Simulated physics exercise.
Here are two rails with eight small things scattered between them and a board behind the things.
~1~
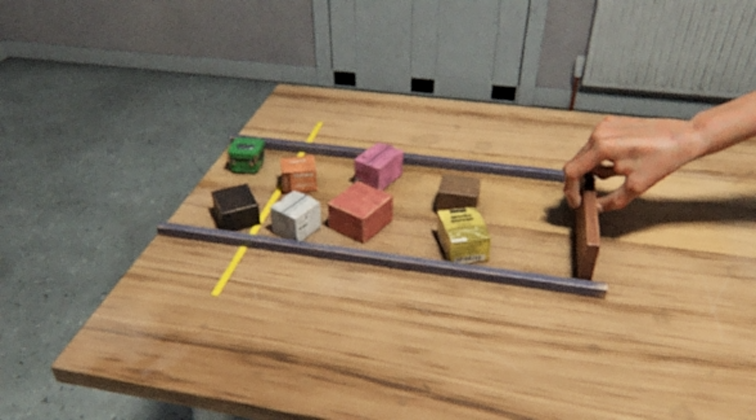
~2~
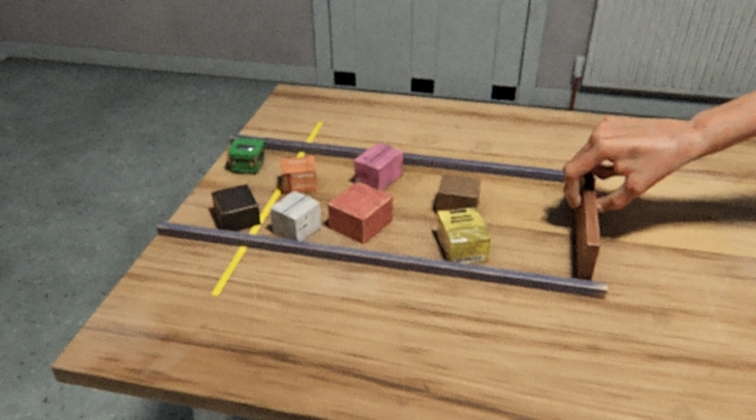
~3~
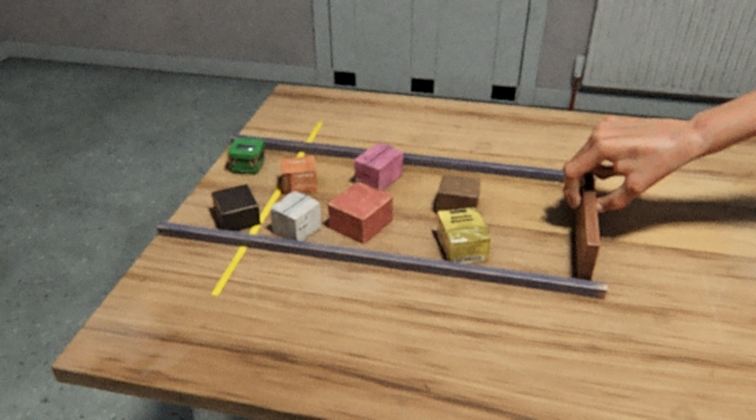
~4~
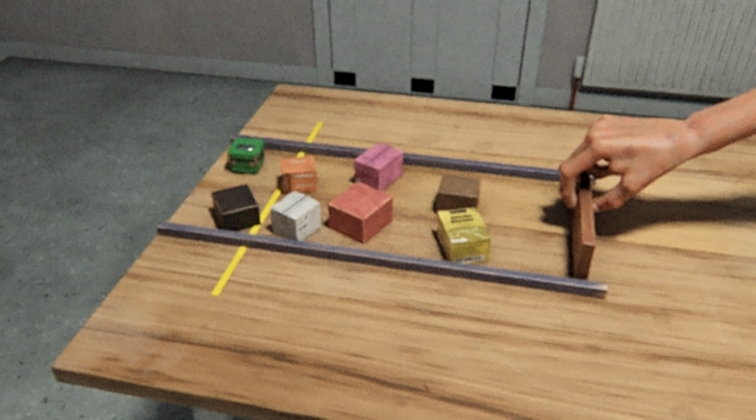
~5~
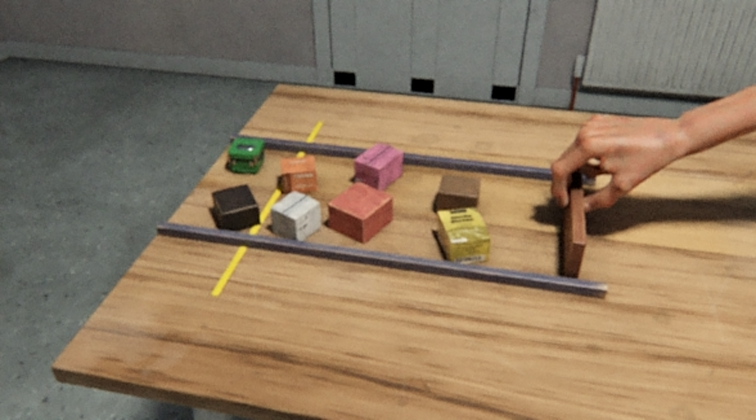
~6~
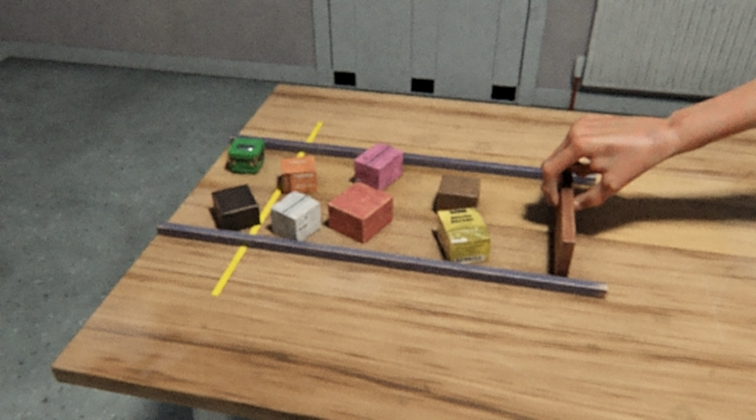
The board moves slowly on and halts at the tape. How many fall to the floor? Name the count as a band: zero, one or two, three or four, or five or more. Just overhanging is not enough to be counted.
The count falls in the one or two band.
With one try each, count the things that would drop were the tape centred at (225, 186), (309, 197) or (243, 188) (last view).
Down on the floor: 5, 1 and 5.
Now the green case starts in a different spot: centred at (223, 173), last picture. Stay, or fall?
It goes down.
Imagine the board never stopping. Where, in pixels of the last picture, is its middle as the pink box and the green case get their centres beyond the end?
(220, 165) and (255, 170), roughly.
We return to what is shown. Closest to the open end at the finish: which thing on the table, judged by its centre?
That would be the green case, the foremost.
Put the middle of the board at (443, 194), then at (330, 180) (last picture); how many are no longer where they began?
The first count is 2, and then it's 7.
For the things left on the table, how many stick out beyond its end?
You'd get 1.
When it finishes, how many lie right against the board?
I count 3 of them.
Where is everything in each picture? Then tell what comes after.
Green case (247, 156); black block (236, 208); orange box (299, 175); board (585, 211); tape (278, 193), in the first picture.
Black block (236, 209); yellow box (463, 236), in the second picture.
Orange box (299, 175); white box (296, 217), in the third picture.
Green case (247, 157); pink box (379, 167), in the fourth picture.
Black block (236, 209); red block (361, 212), in the fifth picture.
Green case (247, 157); black block (236, 209); orange box (299, 175); board (564, 208); tape (278, 193), in the sixth picture.
Soon after, none off yet; green case at rest near (247, 157); black block at rest near (236, 209); orange box at rest near (299, 175).
At rest, the number that fall off is one or two; fallen, white box and black block.
